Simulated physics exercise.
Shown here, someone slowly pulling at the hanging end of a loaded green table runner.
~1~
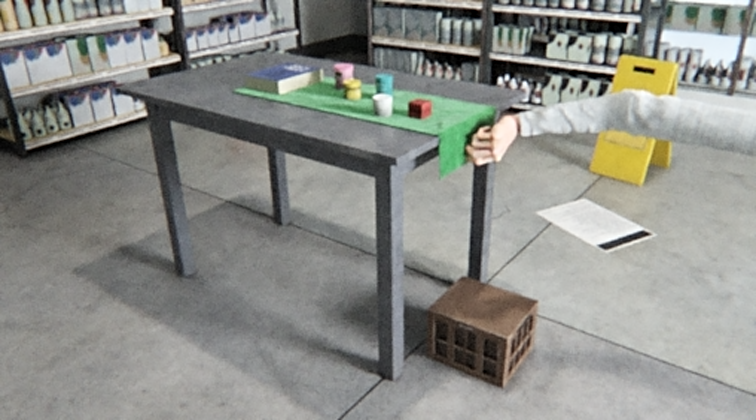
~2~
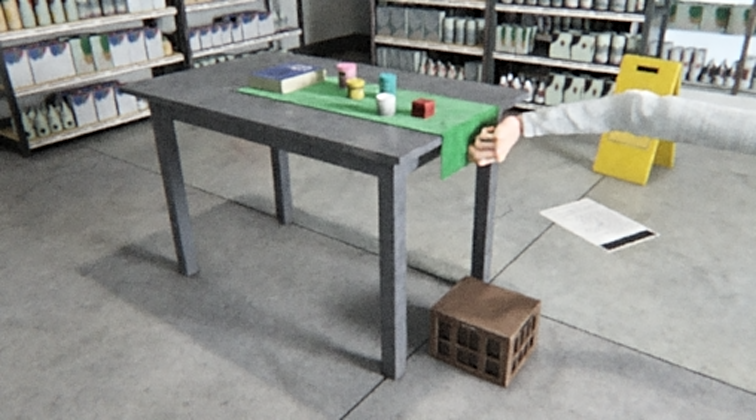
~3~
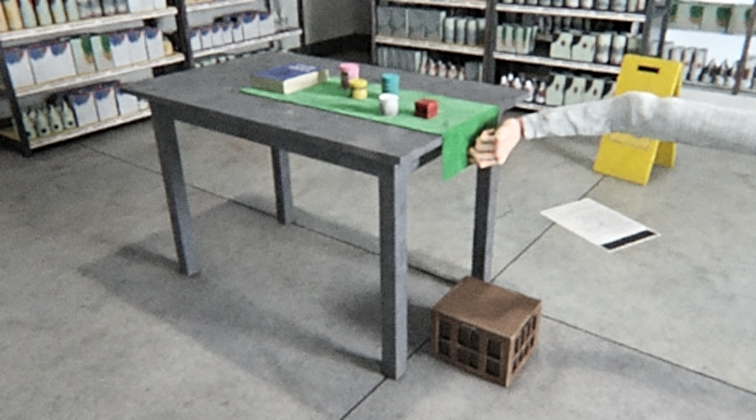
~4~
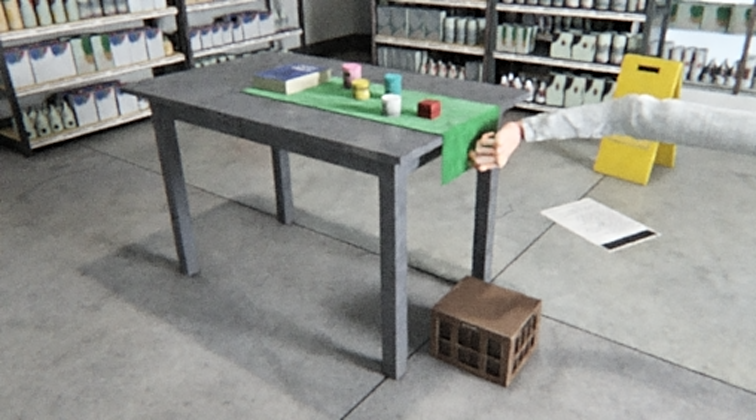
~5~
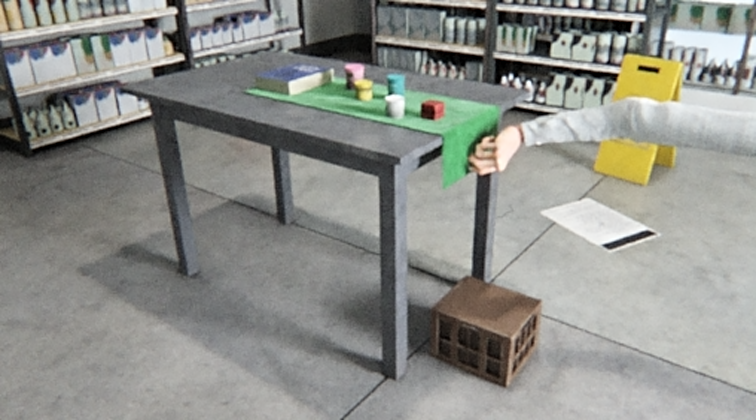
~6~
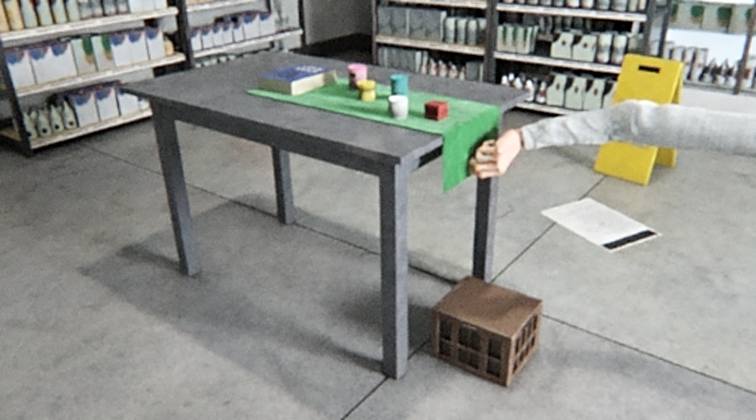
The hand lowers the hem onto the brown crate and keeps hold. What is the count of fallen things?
The table loses four.
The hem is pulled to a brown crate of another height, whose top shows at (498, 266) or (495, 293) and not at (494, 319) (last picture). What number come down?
It would be 2 and 3.
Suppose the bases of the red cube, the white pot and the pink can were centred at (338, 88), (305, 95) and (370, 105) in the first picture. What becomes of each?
The red cube holds on; the white pot remains up; the pink can goes over.
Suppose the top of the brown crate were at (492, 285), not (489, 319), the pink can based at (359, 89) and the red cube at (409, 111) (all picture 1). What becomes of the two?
The pink can remains up, the red cube drops off.
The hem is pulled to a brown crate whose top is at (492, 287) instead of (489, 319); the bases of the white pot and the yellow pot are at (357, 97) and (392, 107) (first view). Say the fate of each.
The white pot holds on; the yellow pot tumbles off.
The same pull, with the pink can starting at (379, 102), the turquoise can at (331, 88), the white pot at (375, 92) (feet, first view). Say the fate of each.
The pink can tumbles off, the turquoise can keeps its place on top, the white pot tumbles off.
Early on, hem near (470, 243); red cube and white pot gone.
Midway, hem on the crate; red cube, white pot, turquoise can and yellow pot gone.
Finally, hem on the crate; red cube, white pot, turquoise can and yellow pot gone. The count of fallen things is four.
